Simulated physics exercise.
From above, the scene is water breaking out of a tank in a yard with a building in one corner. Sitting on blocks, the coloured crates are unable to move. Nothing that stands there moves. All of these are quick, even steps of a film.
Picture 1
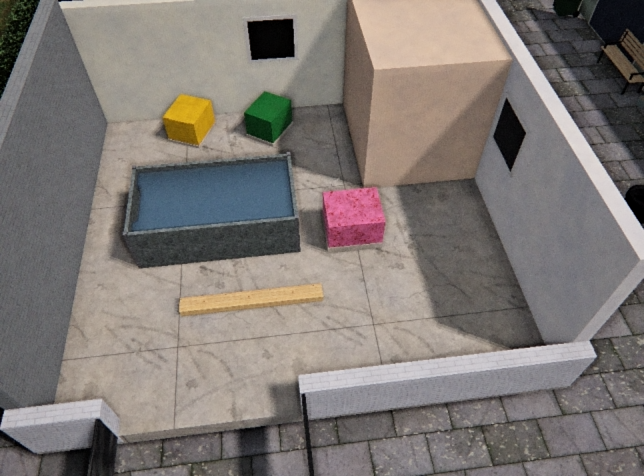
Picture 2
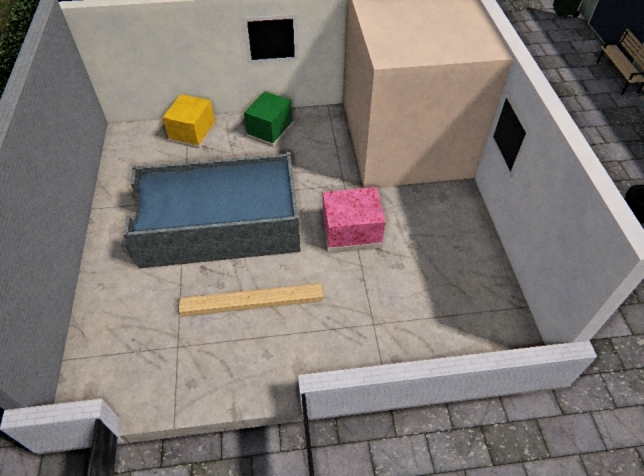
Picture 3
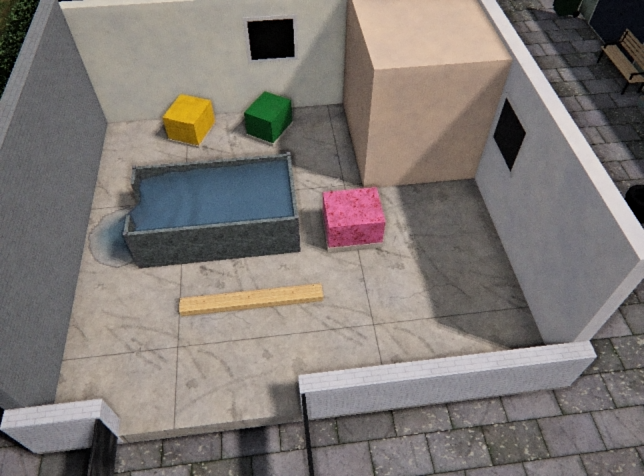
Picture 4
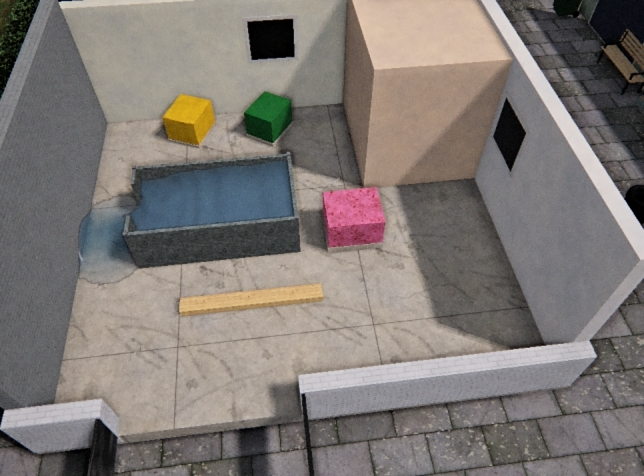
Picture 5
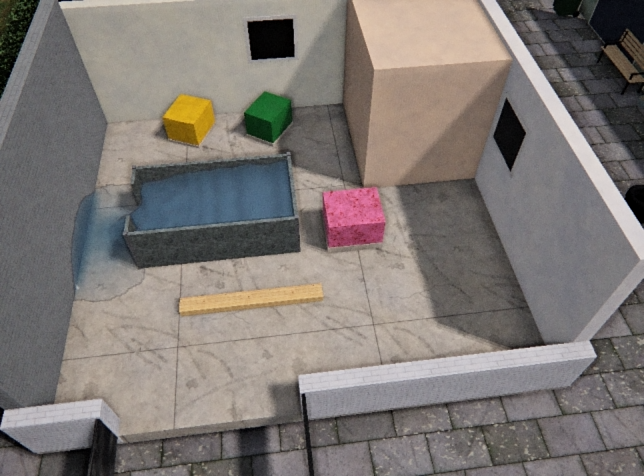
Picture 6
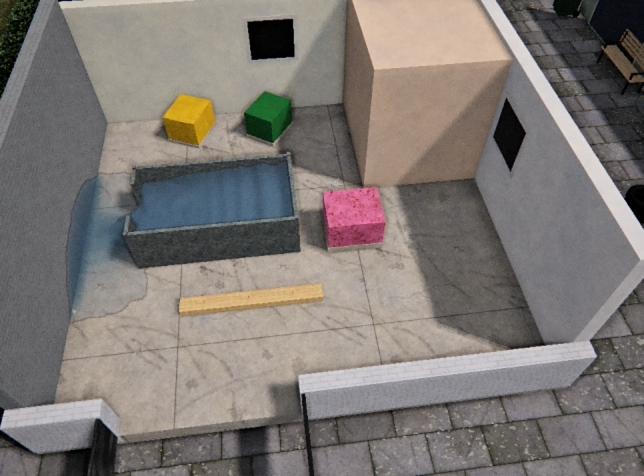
A walled yard with pale stone paving and a large beige block-like building in its back right corner is seen from above by a still camera. A dark grey open tank of blue water stands left of centre, with yellow and green crates behind it, a pink crate to its right and a wooden beam in front. The tank's left side breaks open, and water pours out, spreading leftward to the grey wall, then forward along it.
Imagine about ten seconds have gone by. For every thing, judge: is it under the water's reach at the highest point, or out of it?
Green crate: Within reach, so wet; pink crate: Out of reach, so dry; yellow crate: Within reach, so wet.
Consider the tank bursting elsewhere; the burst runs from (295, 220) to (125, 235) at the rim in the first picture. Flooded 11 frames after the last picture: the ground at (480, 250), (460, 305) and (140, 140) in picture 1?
Place one: Spared by the leak. Place two: Reached by the flood. Place three: Spared by the leak.
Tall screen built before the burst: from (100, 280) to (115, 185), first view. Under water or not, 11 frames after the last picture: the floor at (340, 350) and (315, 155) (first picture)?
In order, I'd call them bare and bare.
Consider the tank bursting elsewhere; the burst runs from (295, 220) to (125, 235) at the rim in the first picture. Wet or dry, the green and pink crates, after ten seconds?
Note - green remains untouched, pink remains untouched.
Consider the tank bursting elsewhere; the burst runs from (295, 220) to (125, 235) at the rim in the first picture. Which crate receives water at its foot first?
My answer: The one in pink.
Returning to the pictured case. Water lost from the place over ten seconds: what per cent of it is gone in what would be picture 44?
Near 70 in a hundred.
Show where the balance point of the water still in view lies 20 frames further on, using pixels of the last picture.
That puts it at around (180, 226).
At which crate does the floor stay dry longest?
The pink-painted one, as I see it.
A moment on, water covers 20 % of the floor; the green crate not reached, the pink crate not reached, the yellow crate water round its plinth.
Next, water covers 30 % of the floor; the green crate not reached, the pink crate not reached, the yellow crate water round its plinth.
Then, water covers 40 % of the floor; the green crate water round its plinth, the pink crate not reached, the yellow crate water round its plinth.
Later, water covers 70 % of the floor; the green crate water round its plinth, the pink crate water round its plinth, the yellow crate water round its plinth.
In the end, water covers 95 % of the floor; the green crate was topped, the pink crate stayed above the water, the yellow crate was topped.
